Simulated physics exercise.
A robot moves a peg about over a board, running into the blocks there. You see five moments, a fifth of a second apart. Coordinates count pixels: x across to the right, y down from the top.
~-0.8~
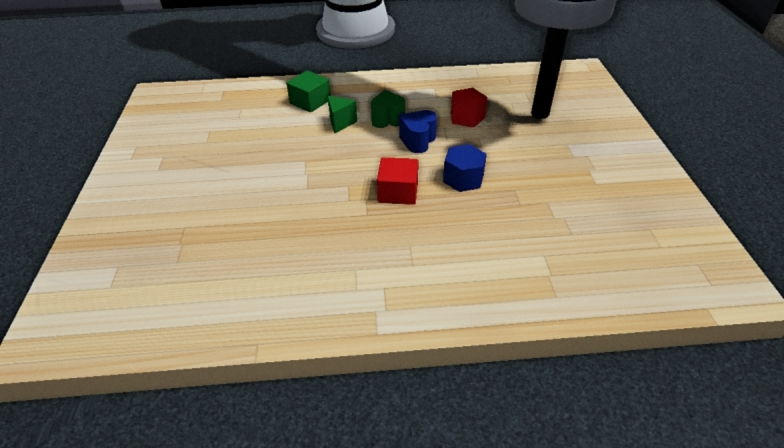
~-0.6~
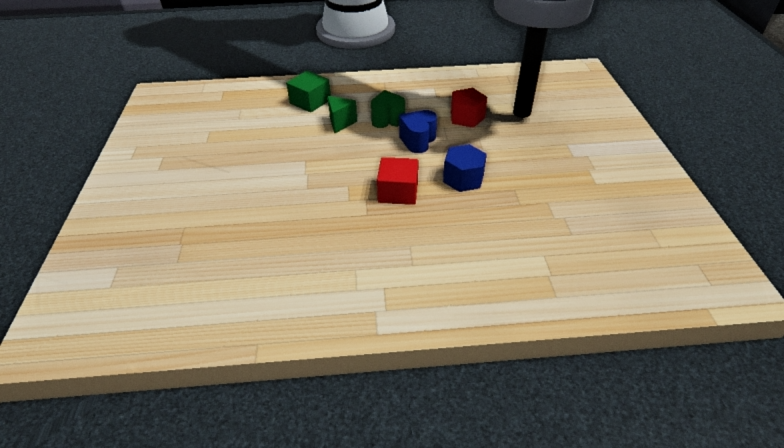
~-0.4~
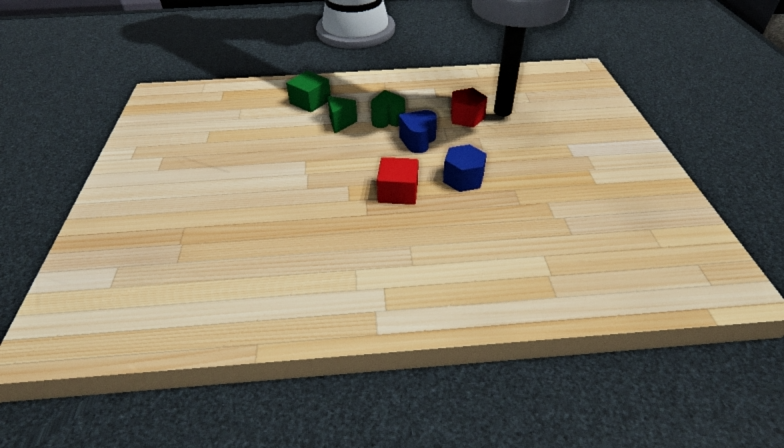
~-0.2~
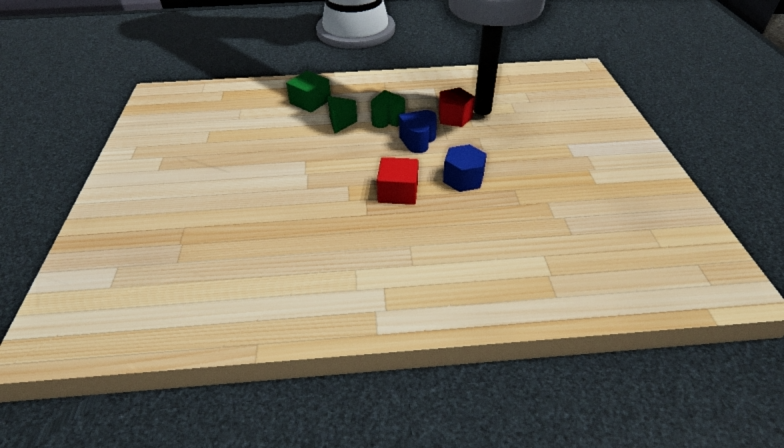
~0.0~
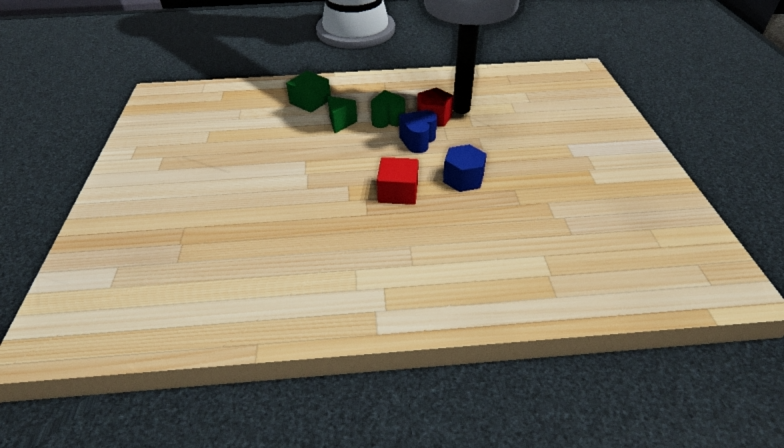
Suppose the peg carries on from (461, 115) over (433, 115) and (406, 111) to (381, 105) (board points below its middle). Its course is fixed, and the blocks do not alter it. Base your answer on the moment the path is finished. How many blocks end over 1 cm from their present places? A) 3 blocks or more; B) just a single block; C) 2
C.
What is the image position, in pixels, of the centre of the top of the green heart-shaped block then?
The centre of its top face lies at (364, 106).
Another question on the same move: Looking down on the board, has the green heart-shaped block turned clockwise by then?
I expect so.
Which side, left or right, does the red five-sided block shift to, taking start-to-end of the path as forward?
It moves over to the left.
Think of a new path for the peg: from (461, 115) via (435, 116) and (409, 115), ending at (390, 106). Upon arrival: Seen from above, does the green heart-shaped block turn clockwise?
I'd say yes.
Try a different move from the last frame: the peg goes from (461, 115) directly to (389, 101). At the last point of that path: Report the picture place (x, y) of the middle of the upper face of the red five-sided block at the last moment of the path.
Final place: (408, 98).
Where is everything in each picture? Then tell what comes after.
In the first picture, peg's lower end (540, 114); green heart-shaped block (387, 99); blue heart-shaped block (419, 119); red five-sided block (469, 96).
In the second picture, peg (522, 113); blocks still.
In the third picture, peg (503, 112); blocks still.
In the fourth picture, peg (483, 111); red five-sided block (456, 96).
In the fifth picture, peg (461, 109); green heart-shaped block (387, 99); blue heart-shaped block (419, 119); red five-sided block (435, 96).
What follows on the original path. One third of the way, peg (433, 109); green heart-shaped block (375, 101), turned 20° clockwise; red five-sided block (409, 100), turned 25° anticlockwise.
Two thirds of the way, peg (405, 105); green heart-shaped block (366, 106), turned 35° clockwise; red five-sided block (394, 102), turned 75° anticlockwise.
At the end, peg (380, 99); green heart-shaped block (364, 106), turned 35° clockwise; blue heart-shaped block still; red five-sided block (393, 102), turned 80° anticlockwise.
